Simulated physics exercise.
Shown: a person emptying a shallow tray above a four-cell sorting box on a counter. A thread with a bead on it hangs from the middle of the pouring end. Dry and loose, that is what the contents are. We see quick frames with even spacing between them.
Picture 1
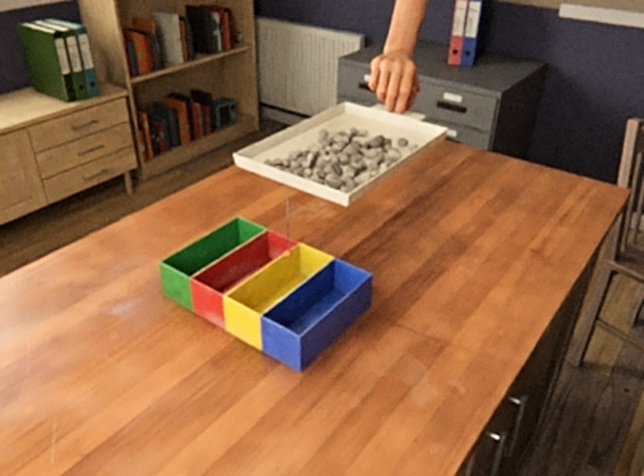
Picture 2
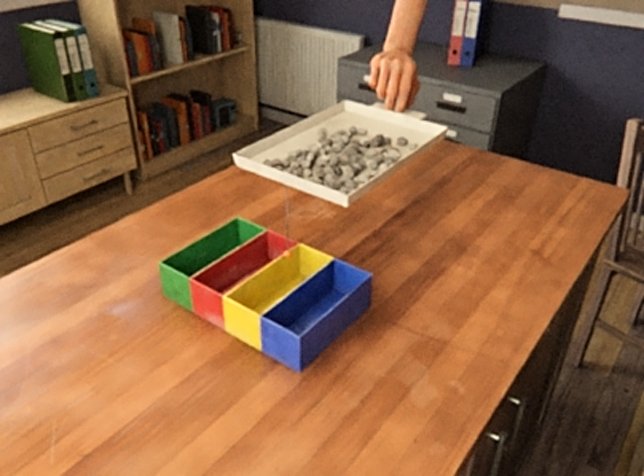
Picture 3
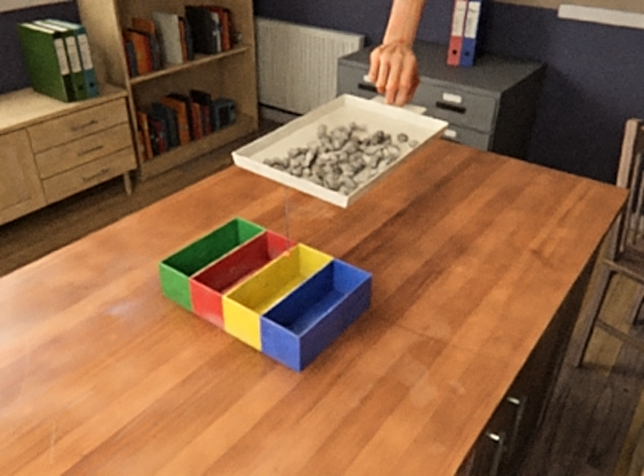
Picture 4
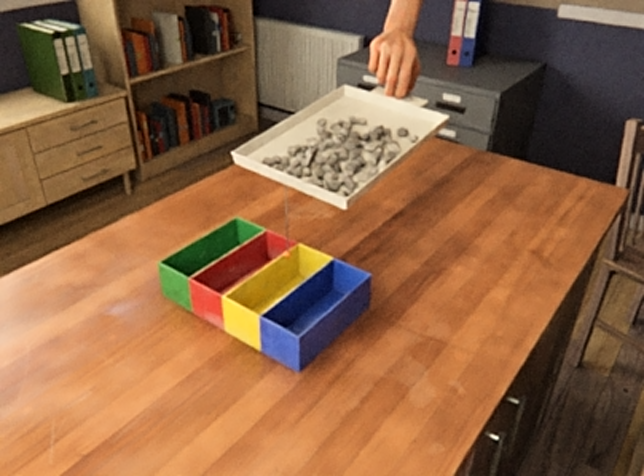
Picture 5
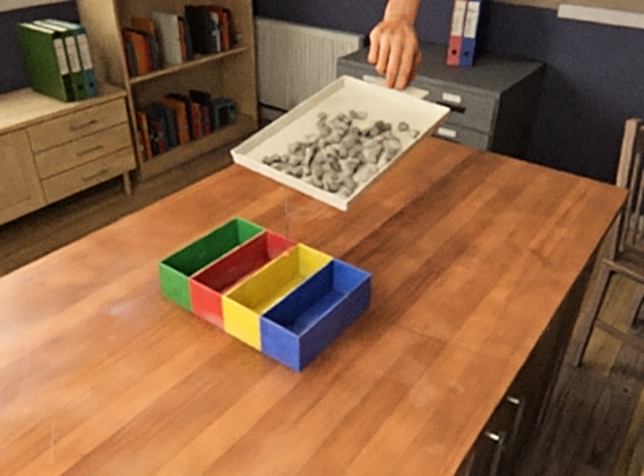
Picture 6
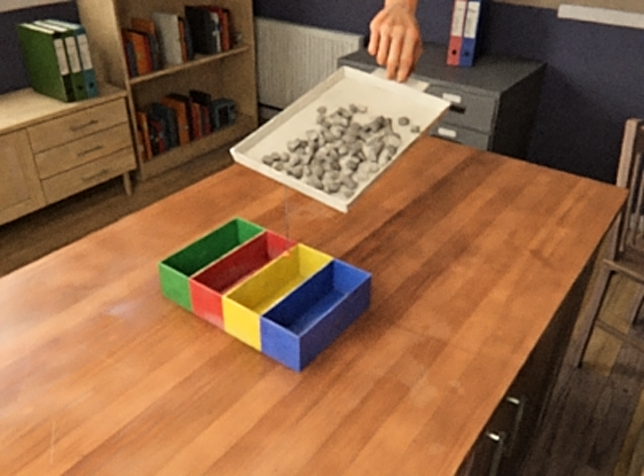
A hand held a shallow white tray of gray gravel above a wooden counter, near a sorting box with green, red, yellow and blue cells, then slowly raised the tray's back, slanting it slightly.
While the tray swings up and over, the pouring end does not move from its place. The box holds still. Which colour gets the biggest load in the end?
The blue cell gets the biggest load.
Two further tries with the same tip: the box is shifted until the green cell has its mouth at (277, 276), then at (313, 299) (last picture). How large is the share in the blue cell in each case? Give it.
Near 0 % and 0 %.
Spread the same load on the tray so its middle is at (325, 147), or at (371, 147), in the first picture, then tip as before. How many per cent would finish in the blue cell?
In order, 60 per cent then 70 per cent.
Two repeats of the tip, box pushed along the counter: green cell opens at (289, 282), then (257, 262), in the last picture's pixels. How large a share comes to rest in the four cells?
In order: 100 per cent and 100 per cent.
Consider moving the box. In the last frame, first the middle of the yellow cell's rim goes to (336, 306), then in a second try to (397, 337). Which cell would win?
It would be the cell in yellow the first time and the cell in green the second time.
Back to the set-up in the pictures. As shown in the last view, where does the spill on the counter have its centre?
Centre at rest: About (357, 393).
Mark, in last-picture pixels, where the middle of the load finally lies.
Near (308, 330), more or less.
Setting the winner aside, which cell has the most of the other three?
The answer here is the yellow cell.
Shortly afterwards, tray tipped steeply; the whole lot on the tray.
Next, tray tipped past a quarter turn; a little on the tray; near two thirds in the blue cell; a little in the yellow cell; near a quarter falling or outside the box.
Some moments later, tray tipped past a quarter turn; the bulk in the blue cell; a little in the yellow cell; a little falling or outside the box.
In the end, tray tipped past a quarter turn; the bulk in the blue cell; a little in the yellow cell; none at all in the red cell; none at all in the green cell; a little outside the box.
